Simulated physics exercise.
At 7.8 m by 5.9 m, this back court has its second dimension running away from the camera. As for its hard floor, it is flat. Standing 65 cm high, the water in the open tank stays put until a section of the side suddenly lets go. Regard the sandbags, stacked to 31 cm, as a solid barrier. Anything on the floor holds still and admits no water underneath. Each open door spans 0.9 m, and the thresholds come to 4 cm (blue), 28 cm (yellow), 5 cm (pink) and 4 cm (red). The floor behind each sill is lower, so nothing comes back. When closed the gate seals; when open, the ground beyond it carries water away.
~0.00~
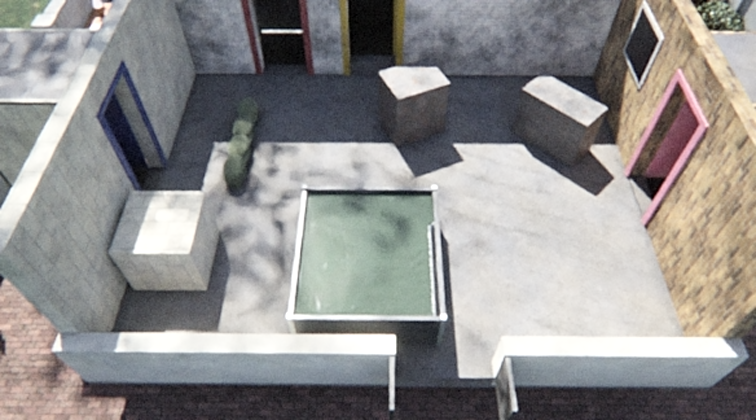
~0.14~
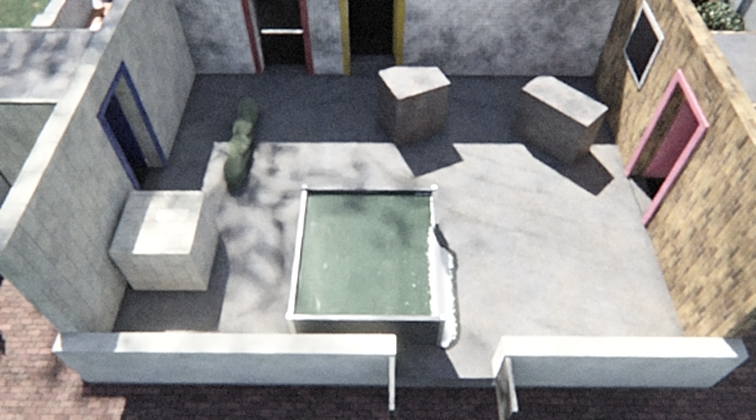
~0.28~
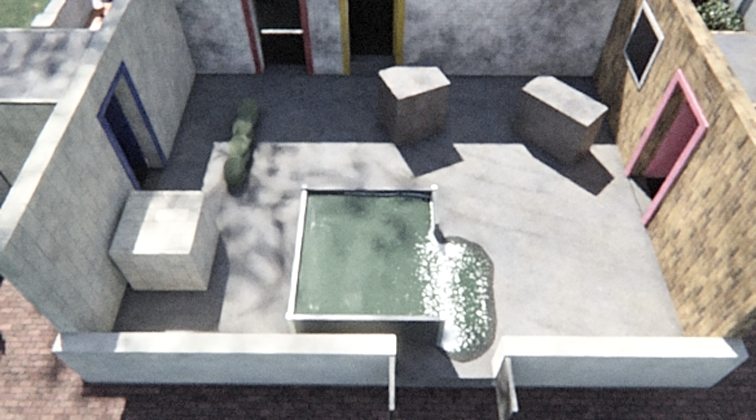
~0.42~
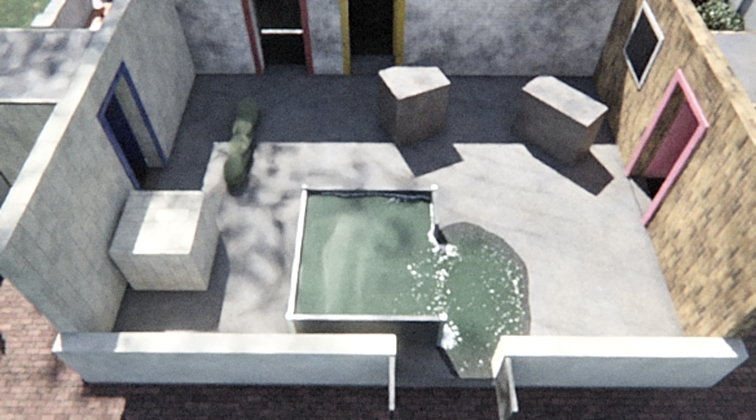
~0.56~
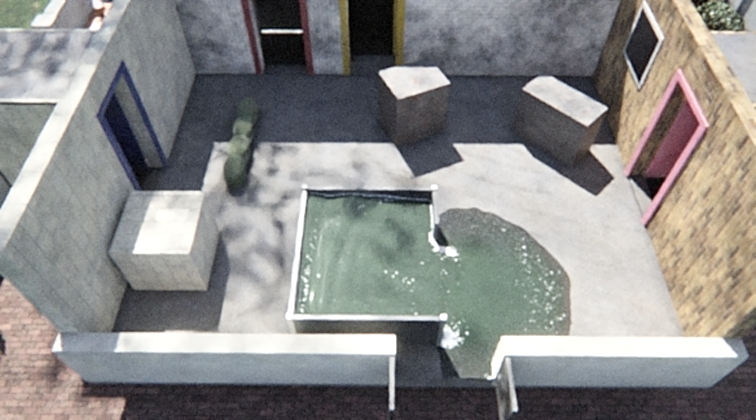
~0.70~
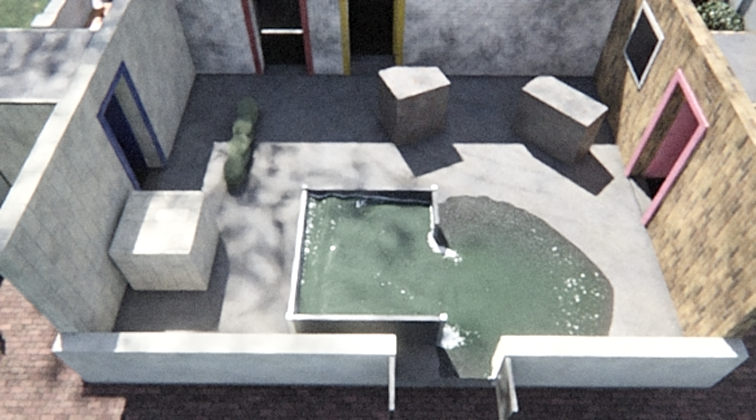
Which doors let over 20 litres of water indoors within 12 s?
The blue door: 20 litres or less, the yellow door: 20 litres or less, the pink door: Over 20 litres, the red door: 20 litres or less.
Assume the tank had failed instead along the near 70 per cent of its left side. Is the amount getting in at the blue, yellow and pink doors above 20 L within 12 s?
Blue beyond, yellow short, pink short.
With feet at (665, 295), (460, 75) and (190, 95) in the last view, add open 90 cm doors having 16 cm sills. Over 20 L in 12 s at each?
The first one exceeds it, the second one doesn't reach it, and the third one doesn't reach it.
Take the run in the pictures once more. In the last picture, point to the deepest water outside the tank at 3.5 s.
Near (620, 161).
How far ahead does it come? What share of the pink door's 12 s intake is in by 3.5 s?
By then it's near 35% of the total.
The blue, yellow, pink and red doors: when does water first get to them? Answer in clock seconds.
Door times: Blue 9.5 s / yellow 5.0 s / pink 1.5 s / red 6.0 s.
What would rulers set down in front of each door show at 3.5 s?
In centimetres, the blue door has 0, the yellow door 0, the pink door 12 and the red door 0.
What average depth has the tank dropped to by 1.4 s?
About 39 cm.
After 1.4 s water covers 25 % of the floor and is deepest (48 cm) near (690, 362); blue door not reached, yellow door not reached, pink door not reached, red door not reached.
After 2.2 s water covers 25 % of the floor and is deepest (44 cm) near (690, 362); blue door not reached, yellow door not reached, pink door 15 cm at the sill, 18 L in, red door not reached.
After 3.5 s water covers 35 % of the floor and is deepest (32 cm) near (620, 161); blue door not reached, yellow door not reached, pink door 12 cm at the sill, 69 L in, red door not reached.
After 7.0 s water covers 70 % of the floor and is deepest (14 cm) near (444, 85); blue door not reached, yellow door 8 cm at the sill, 0 L in, pink door 12 cm at the sill, 147 L in, red door 3 cm at the sill, 0 L in.
After 12.0 s water covers 95 % of the floor and is deepest (8 cm) near (610, 132); blue door 6 cm at the sill, 3 L in, yellow door 4 cm at the sill, 0 L in, pink door 6 cm at the sill, 195 L in, red door 4 cm at the sill, 0 L in.
